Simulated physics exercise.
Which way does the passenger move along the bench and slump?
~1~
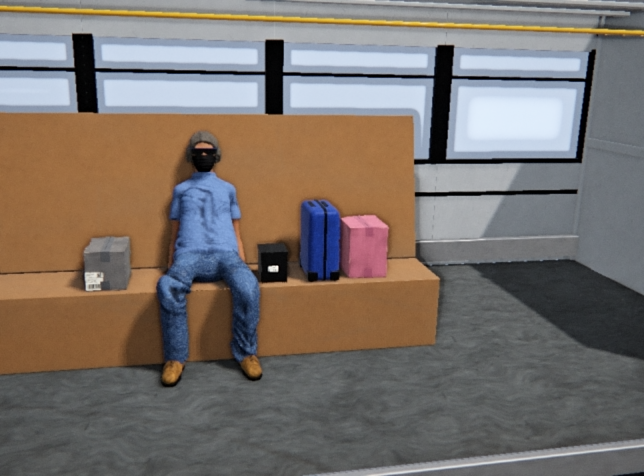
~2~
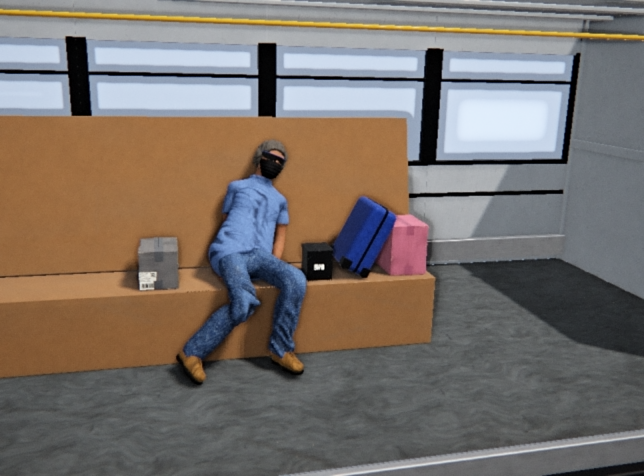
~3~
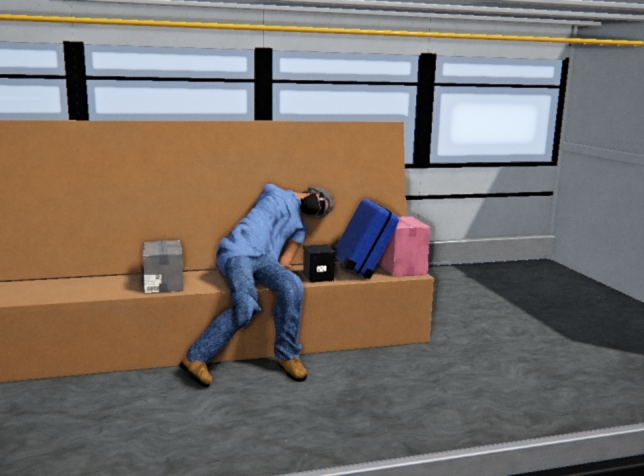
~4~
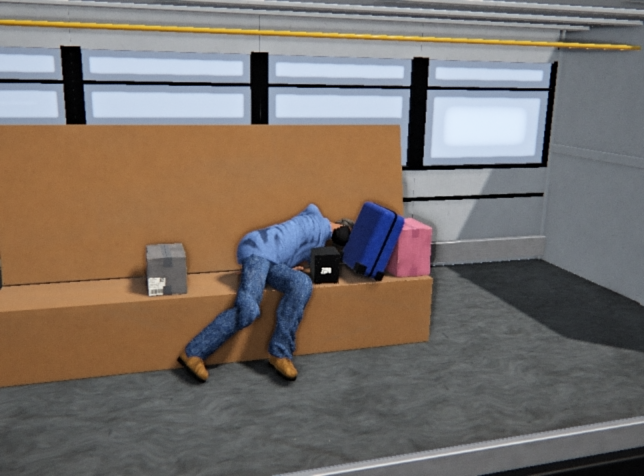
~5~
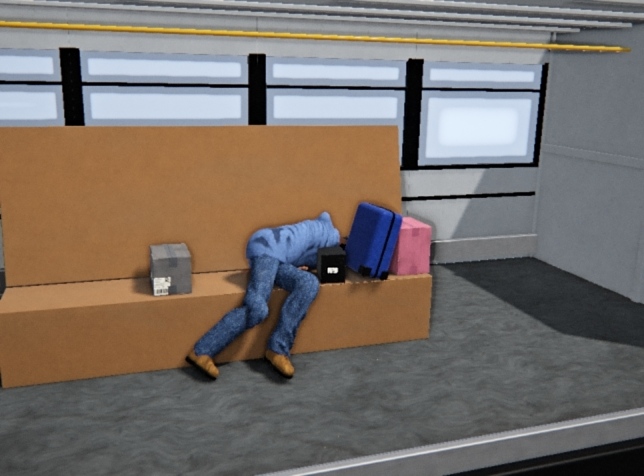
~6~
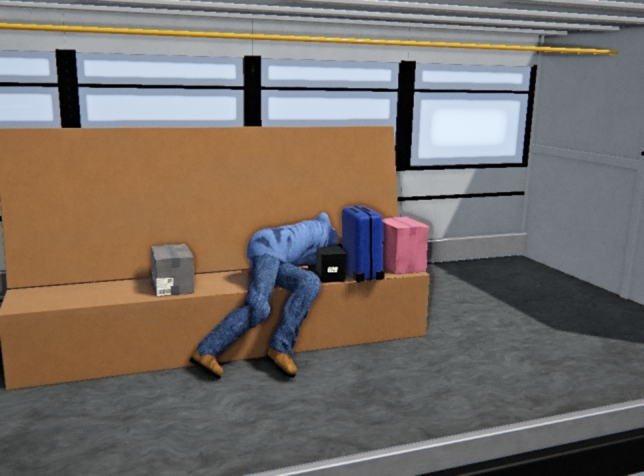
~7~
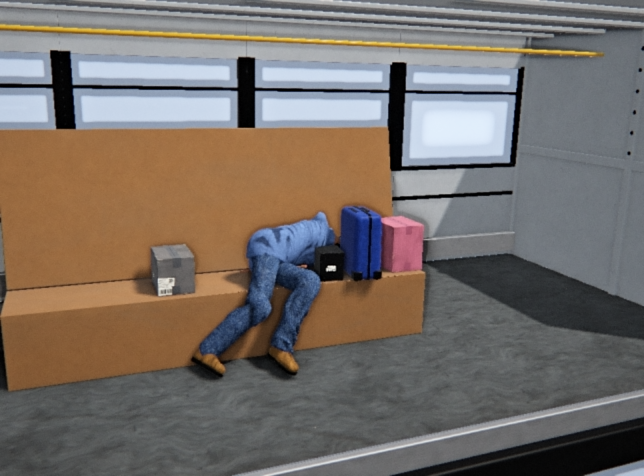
The passenger moves to the right, with the upper body folding over towards the black box and the blue case.
